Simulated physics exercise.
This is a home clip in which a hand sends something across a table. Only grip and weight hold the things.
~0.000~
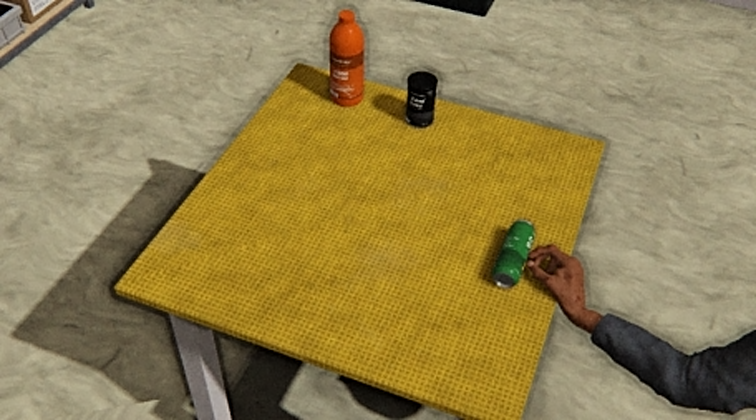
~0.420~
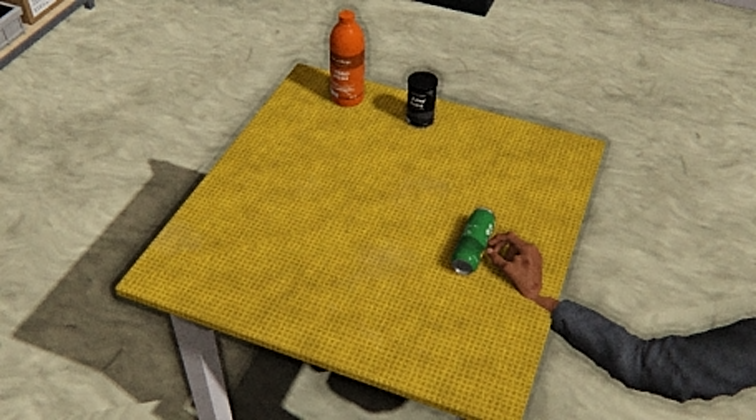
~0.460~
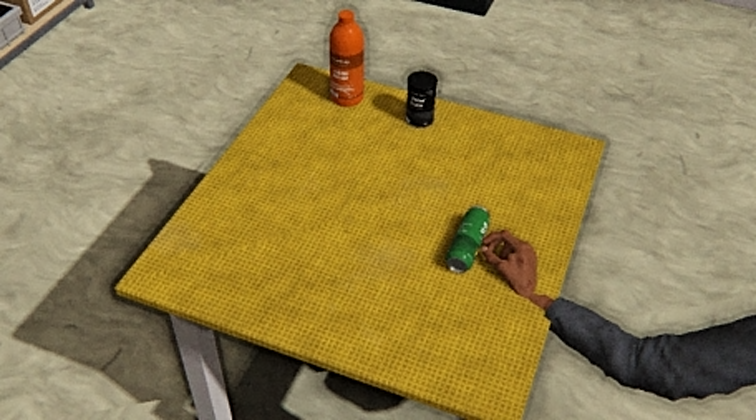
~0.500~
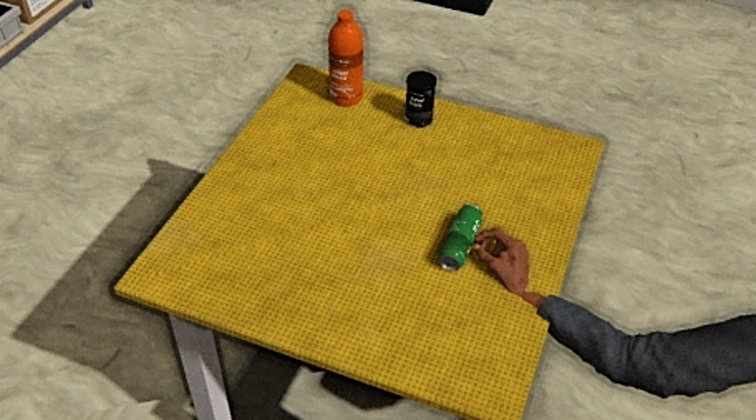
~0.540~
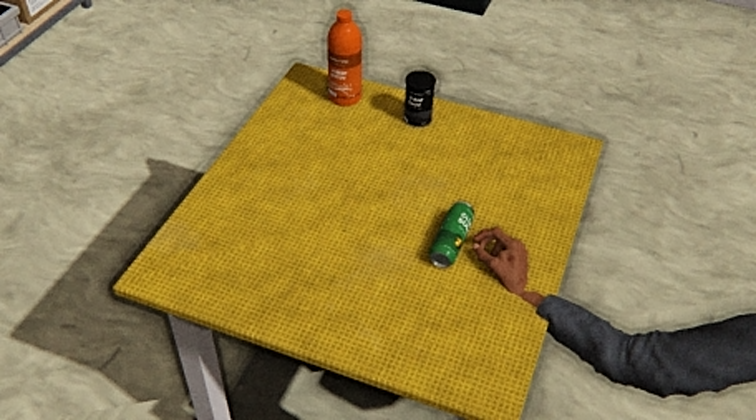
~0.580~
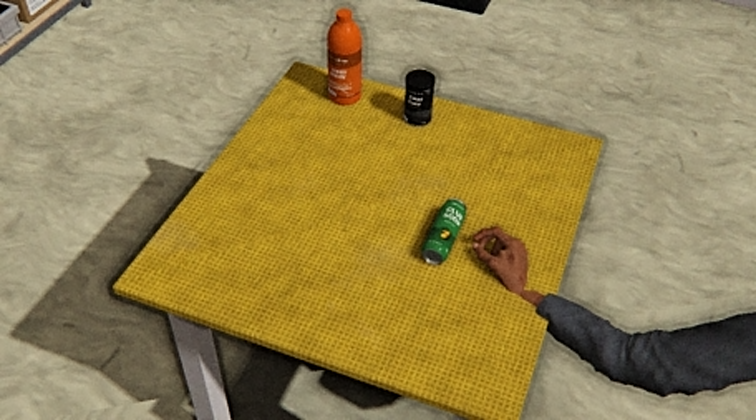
On a yellow table, a hand pushes a green can lying on its side leftward, and the can rolls slightly away from the fingers.
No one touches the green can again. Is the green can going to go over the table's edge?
No, it ends on the tabletop.
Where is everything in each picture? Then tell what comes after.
In the first frame, under the hand; green can (514, 253).
In the second frame, under the hand; green can (474, 241).
In the third frame, under the hand; green can (468, 239).
In the fourth frame, green can (461, 237).
In the fifth frame, green can (452, 235) moved a little.
In the sixth frame, green can (444, 231) moved a little.
By 0.98 s, green can moved well along near (382, 212).
By 1.68 s, green can moved well along near (319, 194).
By 4.98 s, green can moved well along near (308, 191).
When it is over (7.5 s), moved from the start, green can. End places, in pixels of the last picture, green can near (308, 191).
